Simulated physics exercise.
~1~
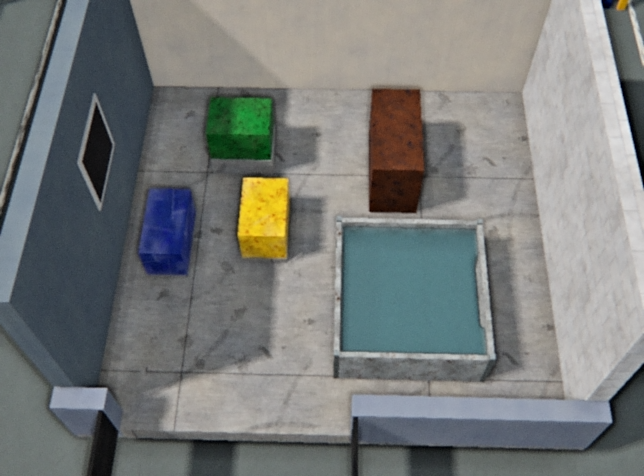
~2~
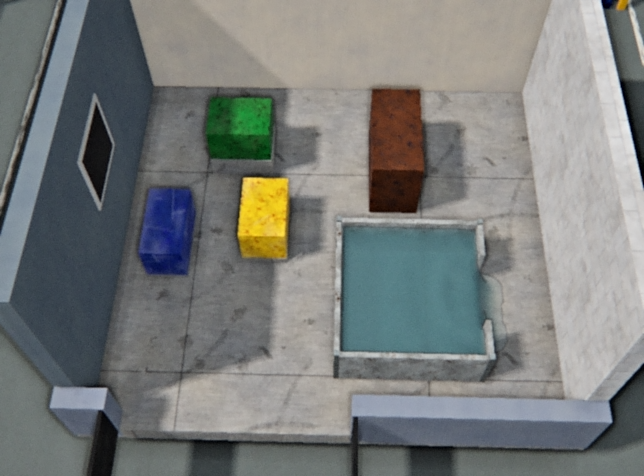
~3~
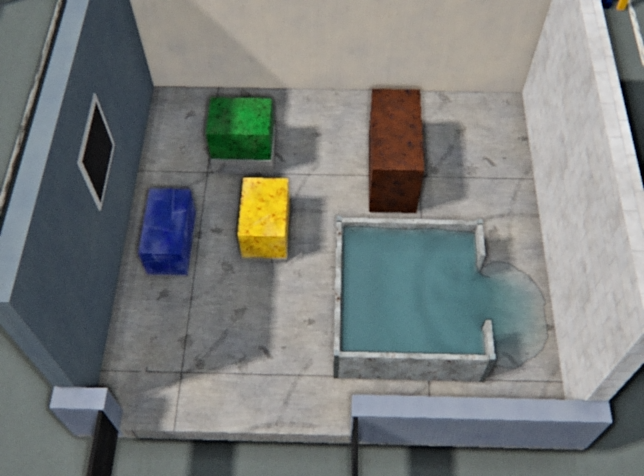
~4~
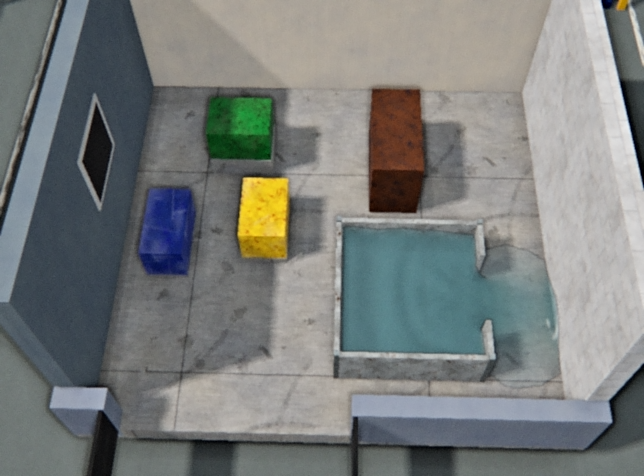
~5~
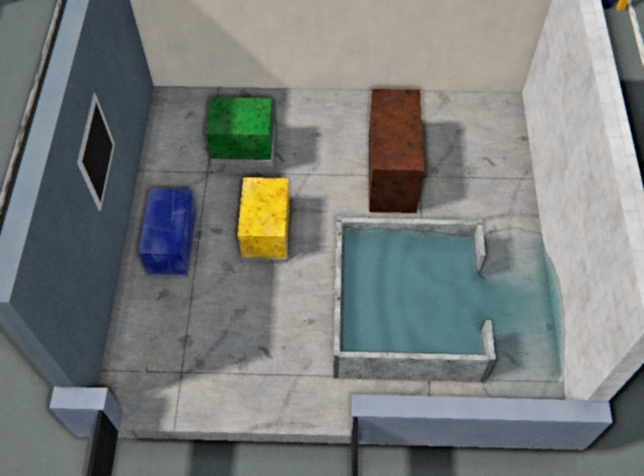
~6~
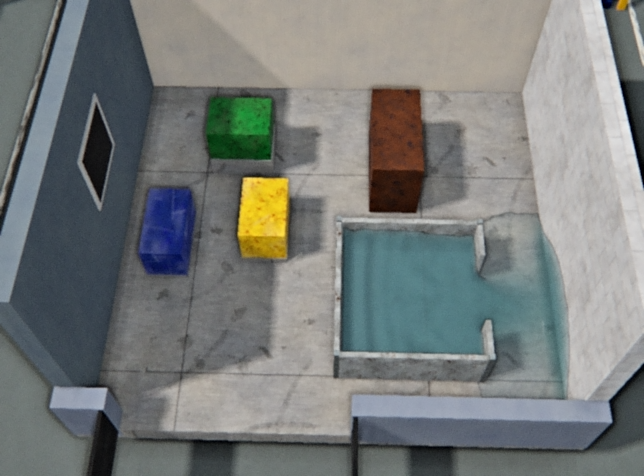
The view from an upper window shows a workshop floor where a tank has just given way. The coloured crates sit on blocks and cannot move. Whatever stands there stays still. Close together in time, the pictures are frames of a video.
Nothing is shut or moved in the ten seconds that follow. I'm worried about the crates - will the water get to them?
The yellow crate remains untouched by water. The green crate remains untouched by water. The blue crate is touched by water.
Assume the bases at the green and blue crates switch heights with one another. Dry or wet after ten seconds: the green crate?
Well, the green one is inundated then.
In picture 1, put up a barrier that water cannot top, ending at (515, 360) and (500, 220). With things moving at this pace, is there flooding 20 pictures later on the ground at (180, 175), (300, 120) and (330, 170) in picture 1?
Outcome by spot, in order - unwatered, watered, unwatered.
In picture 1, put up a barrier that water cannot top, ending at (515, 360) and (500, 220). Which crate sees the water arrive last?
The crate marked blue.
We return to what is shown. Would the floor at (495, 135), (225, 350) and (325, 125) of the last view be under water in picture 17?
Taking the three spots one by one, I'd call them drenched, clear and clear.
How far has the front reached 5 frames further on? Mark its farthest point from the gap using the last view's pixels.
Approximate pixel: (526, 122).
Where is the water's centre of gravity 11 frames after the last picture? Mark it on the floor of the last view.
My pick is pixel (454, 298).
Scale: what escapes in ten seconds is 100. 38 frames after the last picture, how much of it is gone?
60 per cent.
A moment on, water covers 20 % of the floor; the yellow crate not reached, the green crate not reached, the blue crate not reached.
Next, water covers 35 % of the floor; the yellow crate not reached, the green crate not reached, the blue crate not reached.
Then, water covers 60 % of the floor; the yellow crate not reached, the green crate water round its plinth, the blue crate not reached.
Later, water covers 85 % of the floor; the yellow crate water round its plinth, the green crate water round its plinth, the blue crate water round its plinth.
In the end, water covers 100 % of the floor; the yellow crate stayed above the water, the green crate stayed above the water, the blue crate was topped.
